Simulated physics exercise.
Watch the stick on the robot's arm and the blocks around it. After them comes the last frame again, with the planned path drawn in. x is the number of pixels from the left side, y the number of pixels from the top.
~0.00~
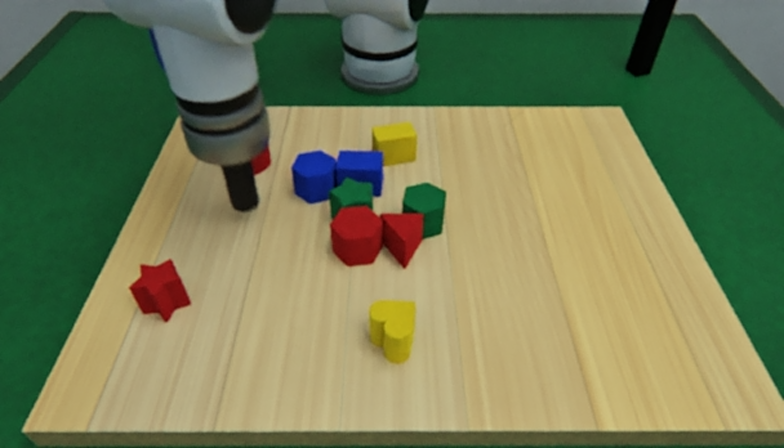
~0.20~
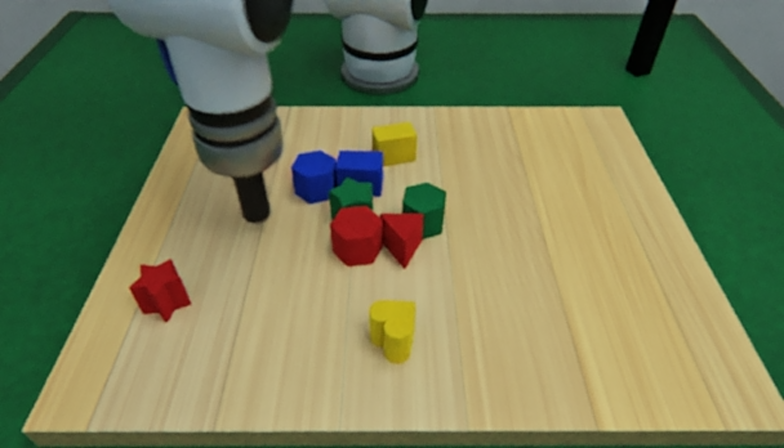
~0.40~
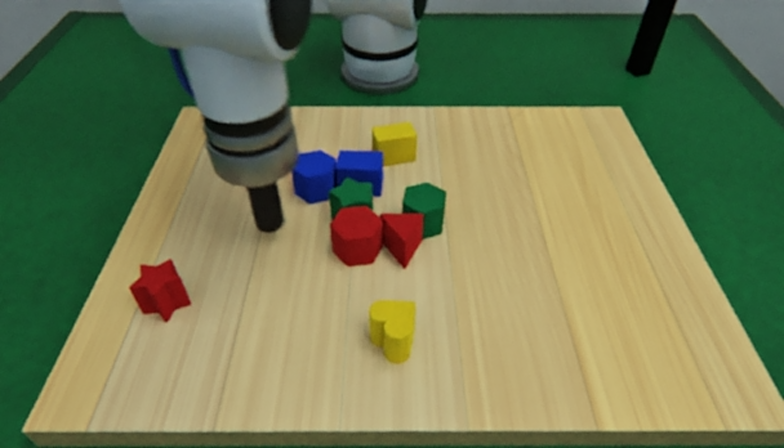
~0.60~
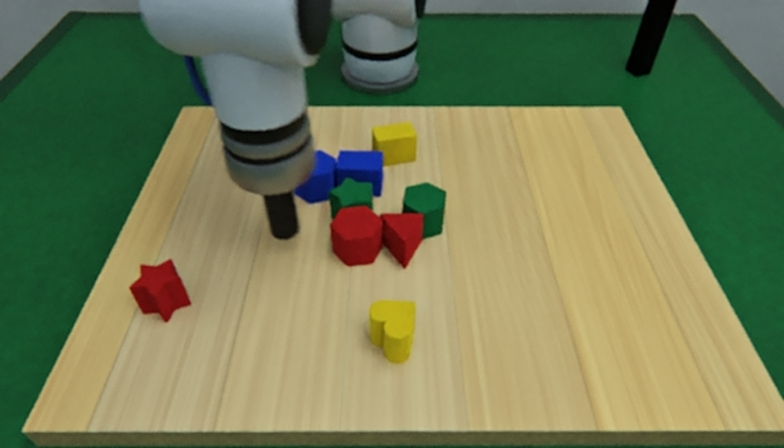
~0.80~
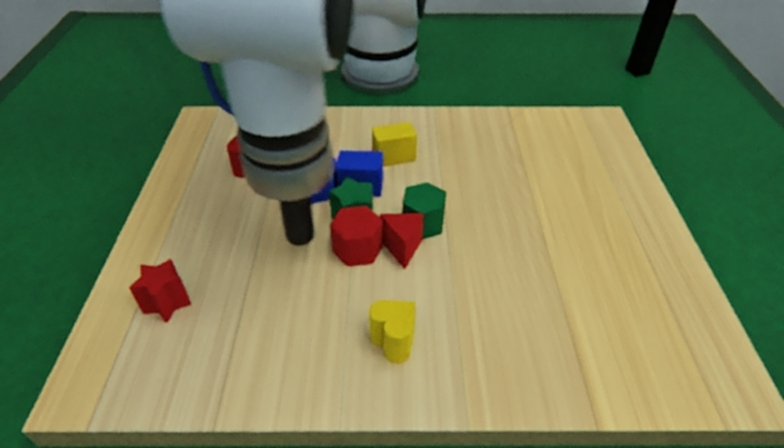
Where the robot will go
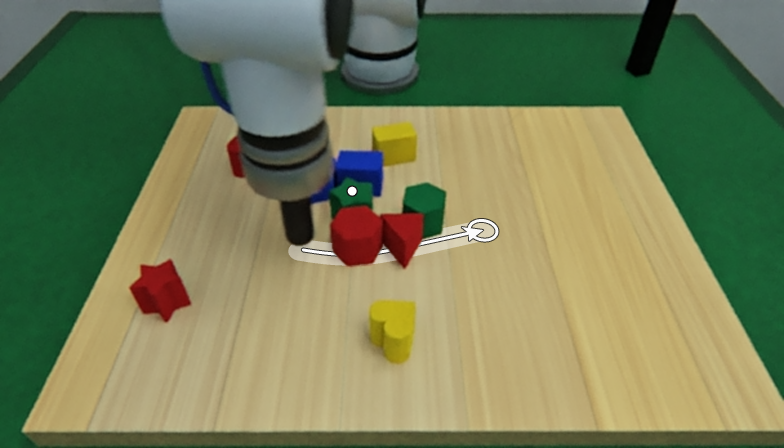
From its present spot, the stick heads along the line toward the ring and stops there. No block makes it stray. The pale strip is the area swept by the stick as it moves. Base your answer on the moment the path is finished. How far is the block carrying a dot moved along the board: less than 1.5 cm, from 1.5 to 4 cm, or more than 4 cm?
That block covers short of 1.5 cm.
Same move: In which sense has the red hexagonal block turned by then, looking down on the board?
It is turned anticlockwise.
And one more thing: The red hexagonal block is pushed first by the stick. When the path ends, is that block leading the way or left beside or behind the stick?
It is still in front.
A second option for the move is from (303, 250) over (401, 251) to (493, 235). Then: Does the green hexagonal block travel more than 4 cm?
I'd say yes.
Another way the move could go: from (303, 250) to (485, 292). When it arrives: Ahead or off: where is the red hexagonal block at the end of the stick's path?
Shed along the way.
Path on the board, from (303, 250) via (396, 249), ending at (483, 230); the dot is on the green star.
What follows on the original path. One third of the way, stick (365, 241); red hexagonal block (403, 217), turned 20° anticlockwise; red triangular block (439, 218), turned 30° clockwise; green hexagonal block (440, 190), turned 25° anticlockwise.
Two thirds of the way, stick (428, 229); red hexagonal block (464, 207), turned 25° anticlockwise; red triangular block (500, 209), turned 30° clockwise; green hexagonal block (462, 177), turned 90° anticlockwise.
At the end, stick (485, 217); green star in place; red hexagonal block (521, 195), turned 30° anticlockwise; red triangular block (556, 196), turned 25° clockwise; green hexagonal block (466, 174), turned 110° anticlockwise.
